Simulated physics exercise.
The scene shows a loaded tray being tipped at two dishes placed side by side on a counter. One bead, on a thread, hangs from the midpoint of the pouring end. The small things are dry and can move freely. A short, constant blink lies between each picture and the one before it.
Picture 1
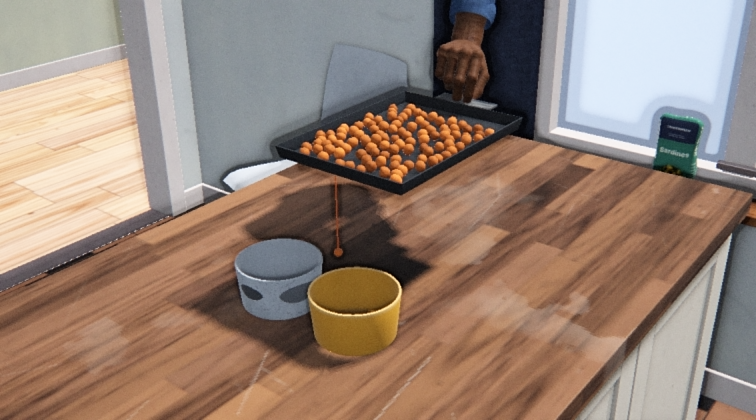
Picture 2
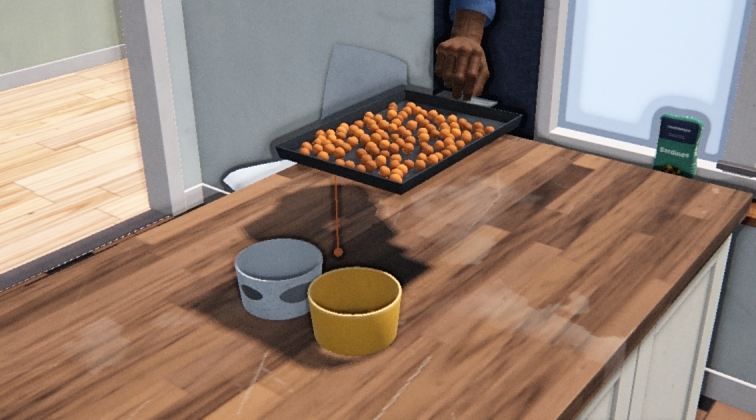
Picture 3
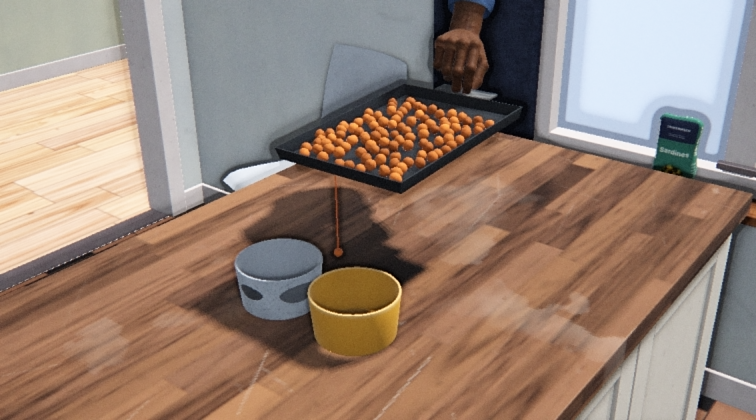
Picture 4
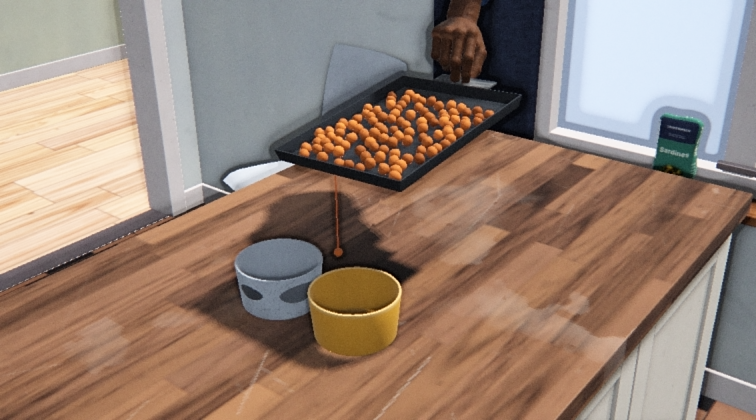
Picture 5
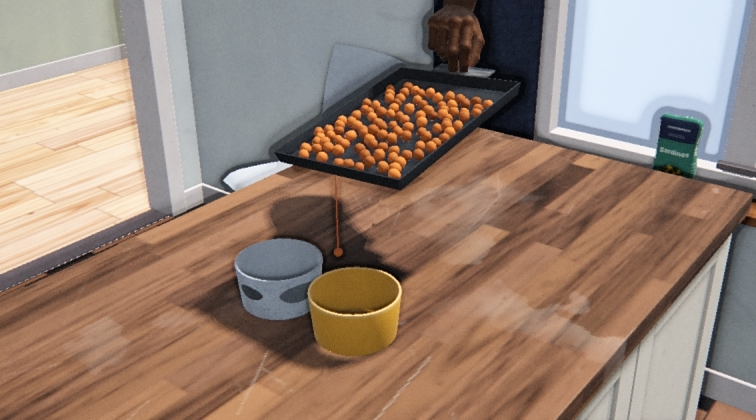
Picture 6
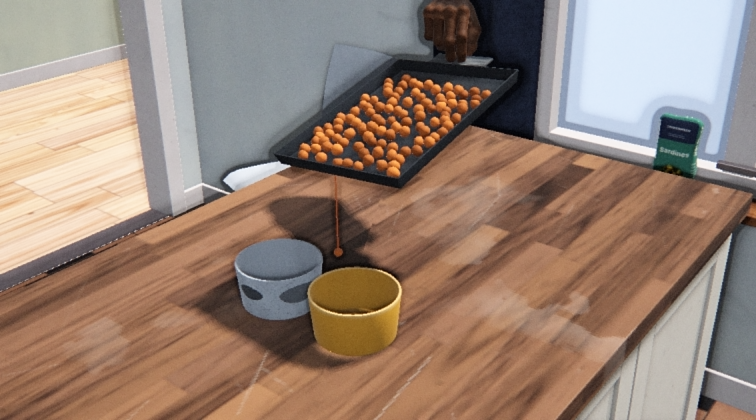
A kitchen with a wooden-plank countertop is seen from above at an angle, beside a grey wall and a bright window. A hand in a blue sleeve holds a black tray of small orange balls above a grey dish on the left and a yellow one on the right, an orange bead hanging beneath the near edge. The hand slowly raises the tray's far end, while the balls barely shift and the camera stays still.
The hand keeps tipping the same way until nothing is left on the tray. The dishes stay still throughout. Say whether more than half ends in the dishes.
Most likely the dishes will collect the majority of it.
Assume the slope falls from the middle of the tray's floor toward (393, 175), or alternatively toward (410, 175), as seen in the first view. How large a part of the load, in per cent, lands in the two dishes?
I'd put it at some 60 % and then some 40 %.
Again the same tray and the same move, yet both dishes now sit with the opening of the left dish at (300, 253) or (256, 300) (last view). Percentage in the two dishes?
70 and 0 %.
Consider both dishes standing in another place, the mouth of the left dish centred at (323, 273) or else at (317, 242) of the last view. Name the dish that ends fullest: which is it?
In the first try it's the one on the left, and in the second it's the one on the left.
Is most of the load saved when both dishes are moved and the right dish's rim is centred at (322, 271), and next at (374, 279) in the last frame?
First try: A majority; second try: A majority.
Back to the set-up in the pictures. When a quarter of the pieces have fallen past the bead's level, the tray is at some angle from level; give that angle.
95°, roughly.
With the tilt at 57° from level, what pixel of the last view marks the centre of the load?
I'd put the middle close to (331, 124).
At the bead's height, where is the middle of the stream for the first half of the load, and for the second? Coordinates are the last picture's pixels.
Earlier half at (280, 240), later half at (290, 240).
Soon, tray tipped steeply; all on the tray.
A while on, tray tipped right over; most on the tray; a small part in the left dish; a stray few outside both; a small part in the air.
Towards the end, tray tipped past a quarter turn; a stray few in the right dish; most in the left dish; about a quarter outside both.
Finally, tray tipped past a quarter turn; a stray few in the right dish; most in the left dish; about a quarter outside both.
